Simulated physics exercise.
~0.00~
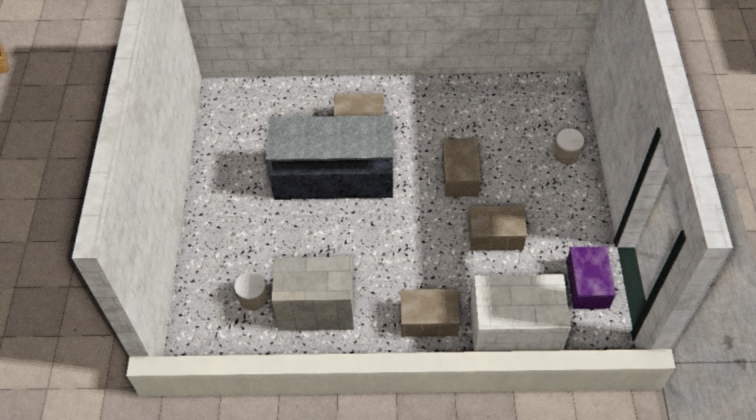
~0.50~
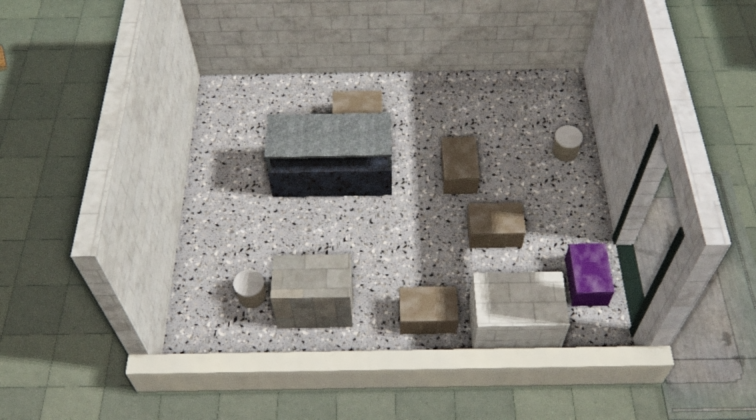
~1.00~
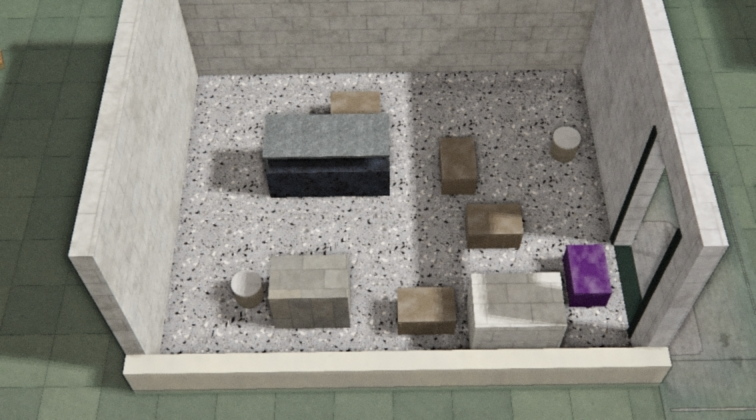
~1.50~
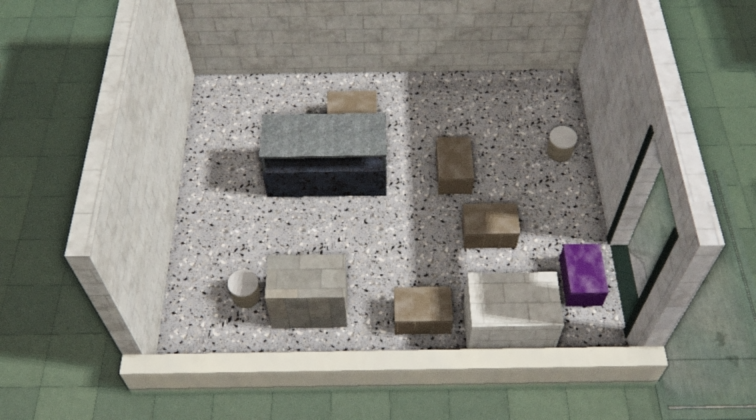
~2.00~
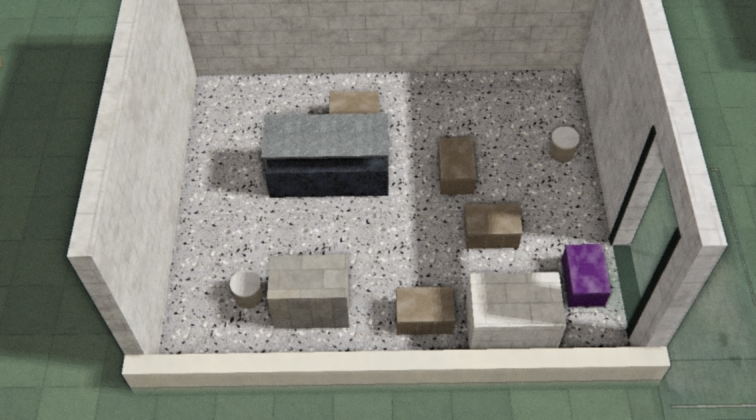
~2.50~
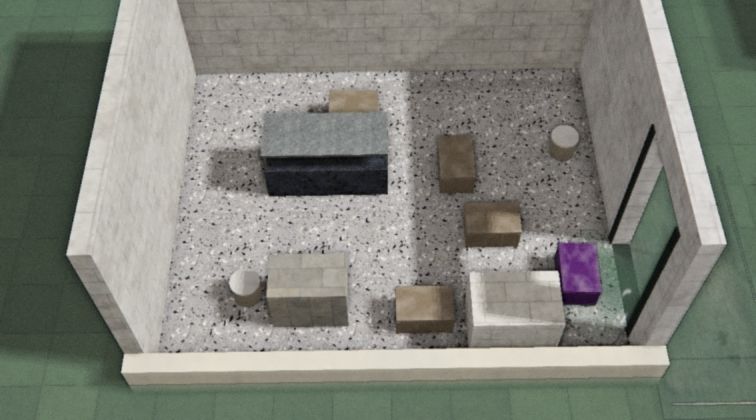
In a ground-floor office, water rises outside, enters the doorway and shifts the purple crate slightly left.
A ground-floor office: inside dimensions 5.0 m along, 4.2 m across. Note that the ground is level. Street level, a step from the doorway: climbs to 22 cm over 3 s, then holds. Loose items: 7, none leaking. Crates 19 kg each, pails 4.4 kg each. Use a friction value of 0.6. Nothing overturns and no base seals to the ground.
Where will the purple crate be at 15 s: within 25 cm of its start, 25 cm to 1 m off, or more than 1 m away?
My guess is it drifts off a long way.
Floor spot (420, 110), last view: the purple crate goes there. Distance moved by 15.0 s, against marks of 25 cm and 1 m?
It gets carried off.
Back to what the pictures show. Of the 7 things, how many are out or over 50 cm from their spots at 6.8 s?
That would be 2.
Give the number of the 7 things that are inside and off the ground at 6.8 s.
0 at that moment.
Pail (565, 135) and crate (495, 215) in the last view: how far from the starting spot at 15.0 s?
One is off by 100 cm, the other by 200 cm, in the order asked.
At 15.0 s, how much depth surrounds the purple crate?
Roughly 11 cm at that moment.
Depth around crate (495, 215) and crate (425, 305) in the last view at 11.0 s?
Some 10 cm at the first, some 7 cm at the second.
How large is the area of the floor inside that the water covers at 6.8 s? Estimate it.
Flooded: Near 15 m2.
After 3.5 s the purple crate is near (538, 263), 0.5 m from its start, aground; 0 afloat.
After 6.8 s the purple crate is near (376, 259), 2.3 m from its start, aground; 0 afloat.
After 11.0 s the purple crate is near (248, 216), 3.7 m from its start, afloat; 3 afloat.
After 15.0 s the purple crate is near (290, 92), 4.1 m from its start, afloat; 7 afloat.
